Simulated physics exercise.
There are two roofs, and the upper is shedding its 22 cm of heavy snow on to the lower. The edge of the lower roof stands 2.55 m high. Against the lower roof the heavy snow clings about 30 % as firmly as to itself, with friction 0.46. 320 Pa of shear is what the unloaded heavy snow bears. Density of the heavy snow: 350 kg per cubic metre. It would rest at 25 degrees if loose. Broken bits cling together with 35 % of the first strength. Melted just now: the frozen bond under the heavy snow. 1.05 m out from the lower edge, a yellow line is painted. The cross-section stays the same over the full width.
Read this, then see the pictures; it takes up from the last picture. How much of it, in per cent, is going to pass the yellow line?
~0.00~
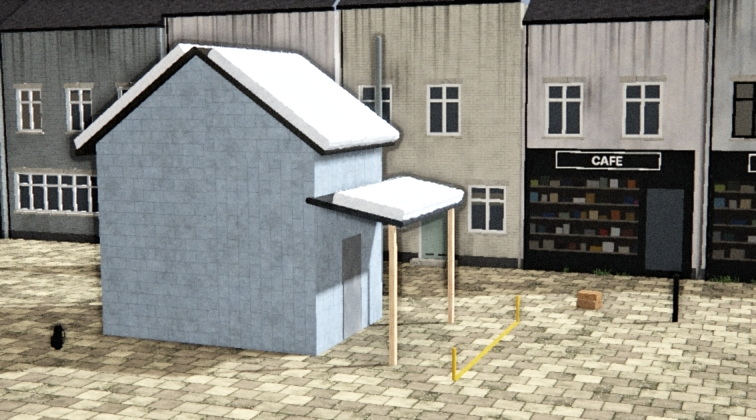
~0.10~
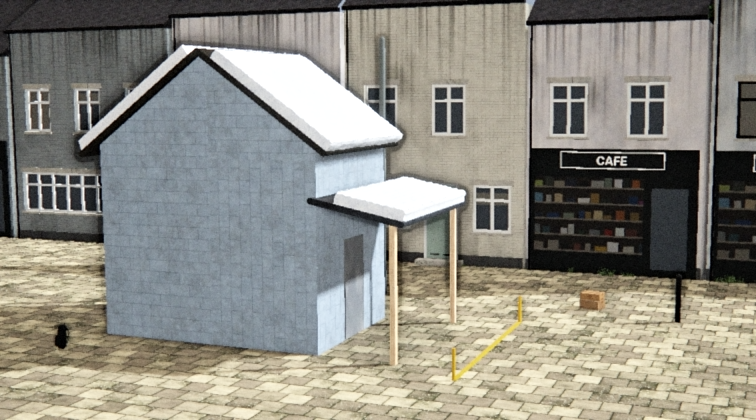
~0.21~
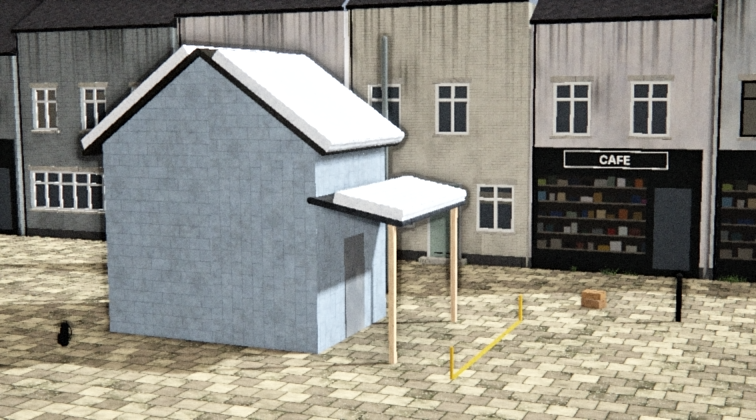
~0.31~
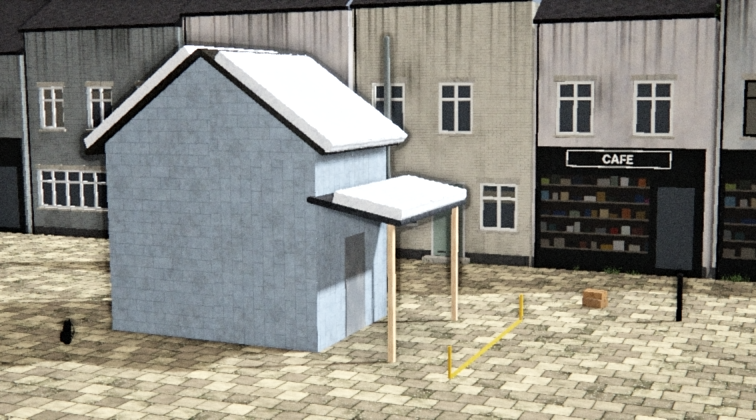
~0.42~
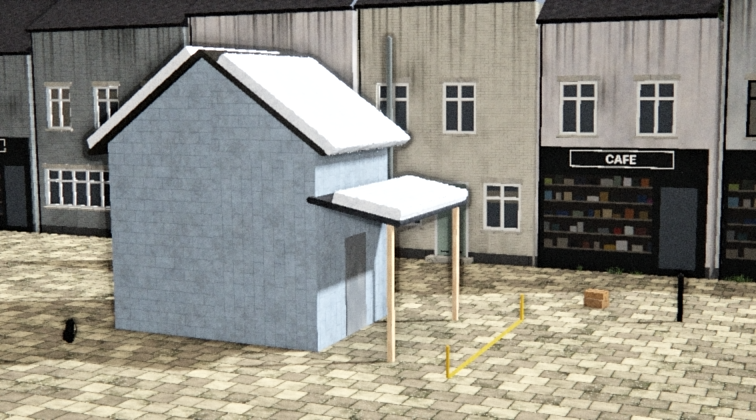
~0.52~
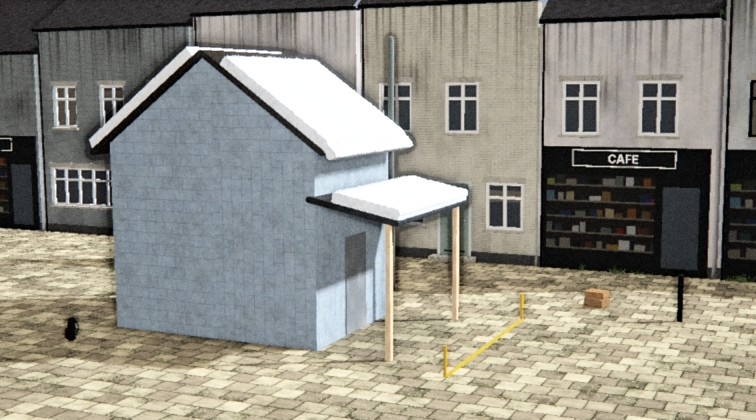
I would say 28 percent.
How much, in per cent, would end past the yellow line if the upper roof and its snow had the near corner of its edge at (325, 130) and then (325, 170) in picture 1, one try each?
40 per cent, then 7 per cent.
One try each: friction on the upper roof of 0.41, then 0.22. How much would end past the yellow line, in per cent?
Respectively near 45 % and near 55 %.
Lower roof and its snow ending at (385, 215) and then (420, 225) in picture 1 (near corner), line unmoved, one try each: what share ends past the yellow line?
The first try gives 40 percent and the second gives 25 percent.
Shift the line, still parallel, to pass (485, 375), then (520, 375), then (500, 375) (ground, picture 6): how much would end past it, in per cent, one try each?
About 18 %, 7 %, 12 %.
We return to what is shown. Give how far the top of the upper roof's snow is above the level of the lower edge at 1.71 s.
It sits some 1.8 m above the lower edge at that time.
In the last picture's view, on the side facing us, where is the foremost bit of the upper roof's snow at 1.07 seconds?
Roughly at the pixel (360, 195).
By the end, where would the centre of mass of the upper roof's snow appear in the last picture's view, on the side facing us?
(428, 300), roughly.
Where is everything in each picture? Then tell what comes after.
Front end of the heavy snow at (326, 137), in the first frame.
Front end of the heavy snow at (328, 139), its middle shifted 7 mm, in the second frame.
Front end of the heavy snow at (328, 139), its middle shifted 2.7 cm, in the third frame.
Front end of the heavy snow at (329, 151), its middle shifted 6.1 cm, 2 % of it past the upper edge, in one piece, in the fourth frame.
Front end of the heavy snow at (331, 147), its middle shifted 11 cm, 4 % of it past the upper edge, in one piece, in the fifth frame.
Front end of the heavy snow at (334, 151), its middle shifted 18 cm, 6 % of it past the upper edge, cracking, in the sixth frame.
By 1.07 s, none is below the lower edge and 0 % is past the line.
By 1.71 s, none is below the lower edge and 0 % is past the line.
By 2.36 s, 7 % is below the lower edge and 0 % is past the line.
By 3.00 s, 48 % is below the lower edge and 20 % is past the line.
By 4.40 s, at the end, 53 % is below the lower edge and 28 % is past the line.
